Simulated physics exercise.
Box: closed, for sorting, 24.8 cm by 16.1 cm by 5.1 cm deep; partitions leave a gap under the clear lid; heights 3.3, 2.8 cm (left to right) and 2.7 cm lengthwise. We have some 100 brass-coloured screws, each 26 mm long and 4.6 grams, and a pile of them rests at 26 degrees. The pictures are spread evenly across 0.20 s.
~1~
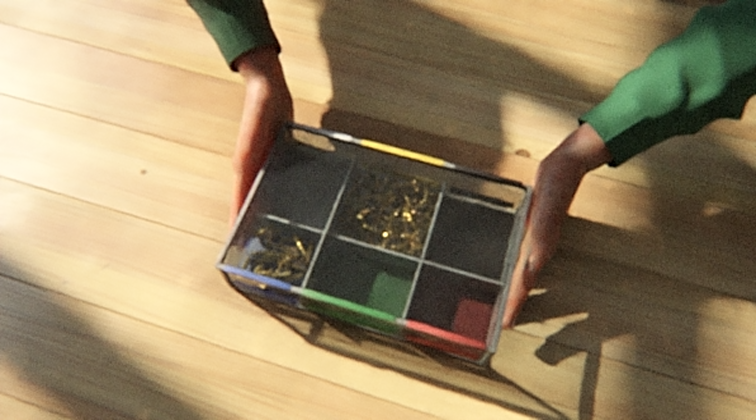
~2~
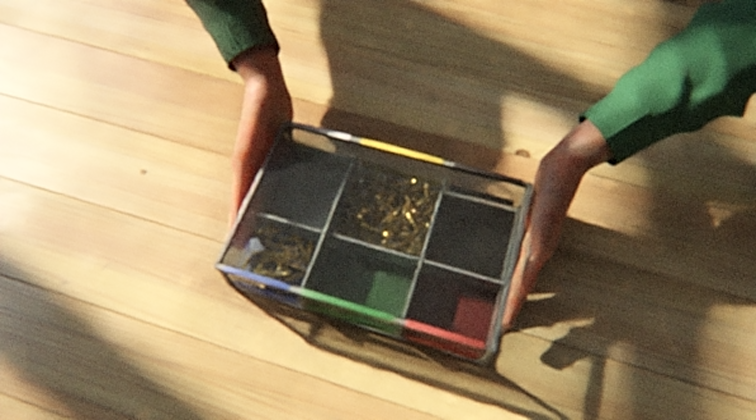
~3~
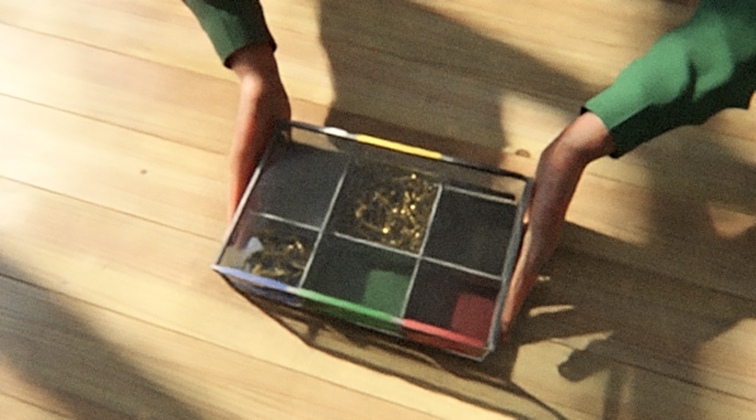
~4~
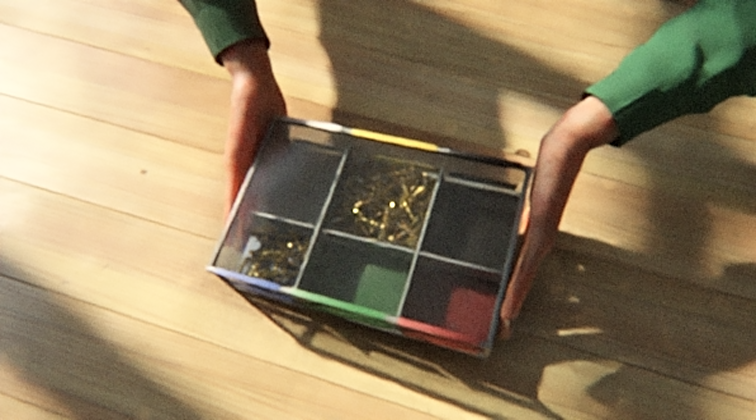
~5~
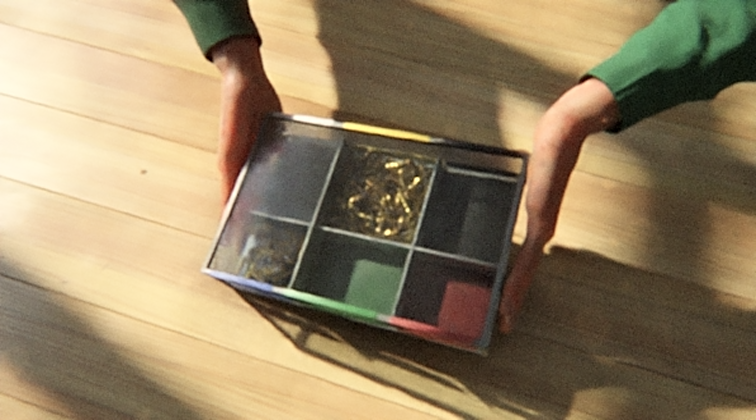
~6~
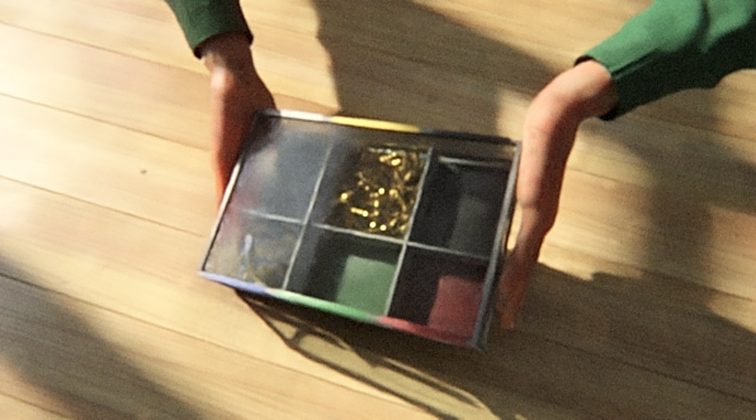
We see two hands in green sleeves holding a clear-lidded, six-compartment box above a wooden surface, gradually tilting it toward its left front corner, while brass-coloured screws stay in the yellow-marked back middle compartment, shifting only slightly.
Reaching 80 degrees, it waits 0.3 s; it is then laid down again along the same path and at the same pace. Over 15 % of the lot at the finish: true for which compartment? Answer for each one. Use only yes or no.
Red compartment: No; blue compartment: Yes; green compartment: No; yellow compartment: Yes; white compartment: No; black compartment: No.
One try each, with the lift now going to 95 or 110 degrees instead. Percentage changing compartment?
First try: Around 40 %; second try: Around 70 %.
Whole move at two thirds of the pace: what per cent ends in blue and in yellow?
That gives blue 45 percent and yellow 50 percent.
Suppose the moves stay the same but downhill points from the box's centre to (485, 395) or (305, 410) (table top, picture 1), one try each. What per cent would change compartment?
Estimate: Some 55 % and some 45 % respectively.
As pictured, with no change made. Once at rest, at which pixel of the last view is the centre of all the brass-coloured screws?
Resting centre estimate: Around (289, 262).
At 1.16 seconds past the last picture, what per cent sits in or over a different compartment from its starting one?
Roughly 50 percent of it.
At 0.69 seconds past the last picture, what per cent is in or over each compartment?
Red 0 %, blue 45 %, green 10 %, yellow 45 %, white 0 %, black 0 %.
Then, 0.69 s after the last picture, tilt 80 degrees; blue 45 %, green 10 %, yellow 45 %.
Then, 1.16 s after the last picture, tilt 43 degrees; blue 70 %, green 5 %, yellow 25 %.
Then, 1.70 s after the last picture, tilt 0 degrees; blue 70 %, green 5 %, yellow 25 %.
In the end, red 0 %, blue 70 %, green 5 %, yellow 25 %, white 0 %, black 0 %.
